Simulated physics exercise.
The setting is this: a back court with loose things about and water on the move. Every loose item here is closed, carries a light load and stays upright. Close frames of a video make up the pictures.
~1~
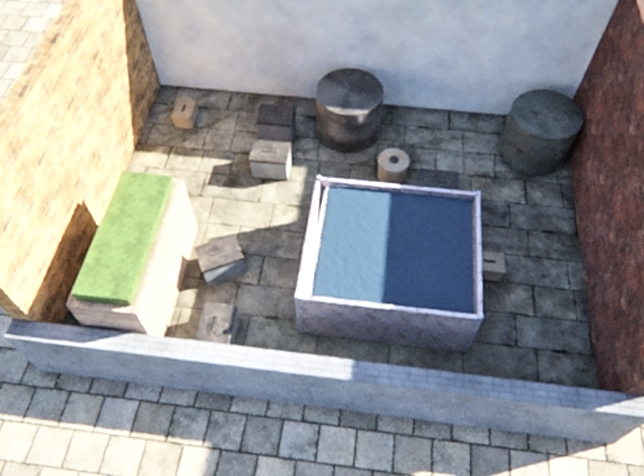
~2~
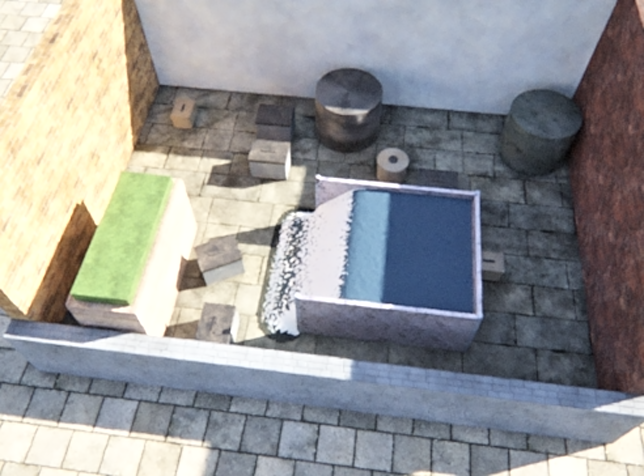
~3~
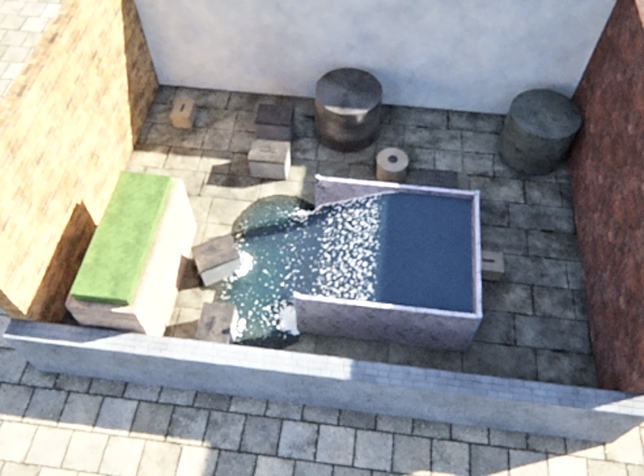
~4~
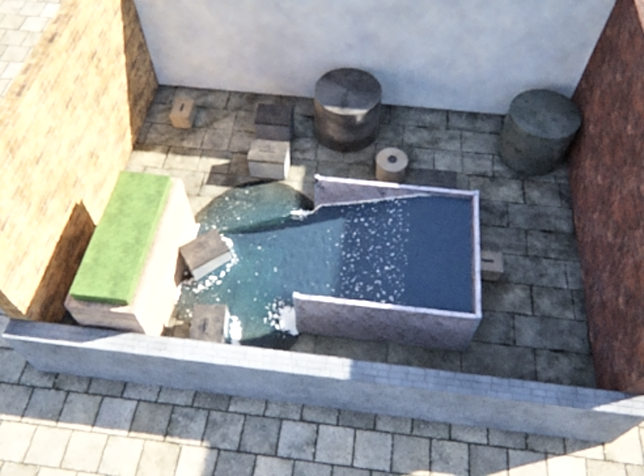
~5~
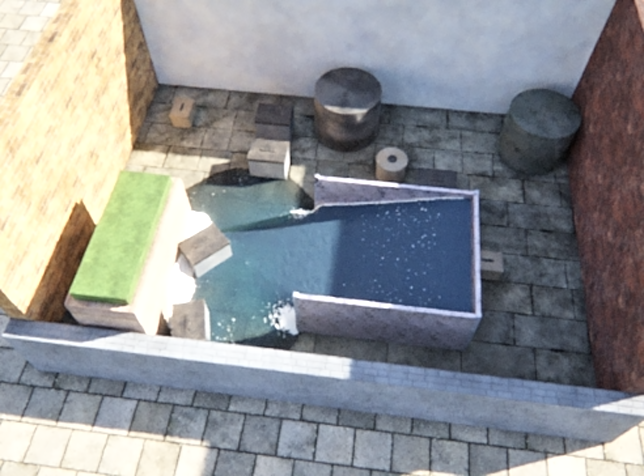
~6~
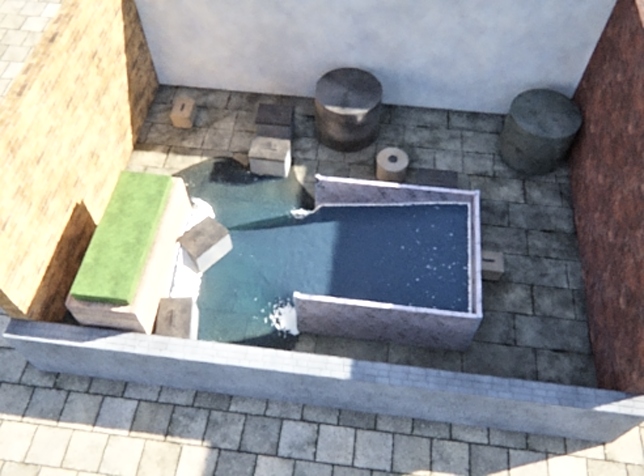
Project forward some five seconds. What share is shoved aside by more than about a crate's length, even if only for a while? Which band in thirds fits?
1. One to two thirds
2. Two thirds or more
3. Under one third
One to two thirds.
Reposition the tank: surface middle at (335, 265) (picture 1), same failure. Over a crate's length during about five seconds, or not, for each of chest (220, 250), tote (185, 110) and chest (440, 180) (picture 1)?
Item one travelled far enough, item two travelled far enough, item three not displaced far.
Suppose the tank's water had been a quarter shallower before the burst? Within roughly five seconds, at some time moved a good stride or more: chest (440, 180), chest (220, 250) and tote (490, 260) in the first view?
Well, one by one: Not carried that far, carried that far, not carried that far.
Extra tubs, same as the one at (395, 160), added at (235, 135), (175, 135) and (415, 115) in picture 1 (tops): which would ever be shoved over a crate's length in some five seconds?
Twin one: Slides well clear; twin two: Slides well clear; twin three: Barely shifts.
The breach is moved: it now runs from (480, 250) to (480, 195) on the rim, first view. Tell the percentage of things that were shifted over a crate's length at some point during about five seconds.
Roughly 80 %.
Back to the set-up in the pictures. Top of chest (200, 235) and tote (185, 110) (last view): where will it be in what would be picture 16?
Around (221, 92) and (173, 64).
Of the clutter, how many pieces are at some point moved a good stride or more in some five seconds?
Count: 5.
A moment on, 0 of 8 are well off their spots; 2 afloat.
Next, 2 of 8 are well off their spots; 3 afloat.
Later, 5 of 8 are well off their spots; 5 afloat.
In the end, 4 of 8 are well off their spots, and 5 have been at some point; 5 afloat.
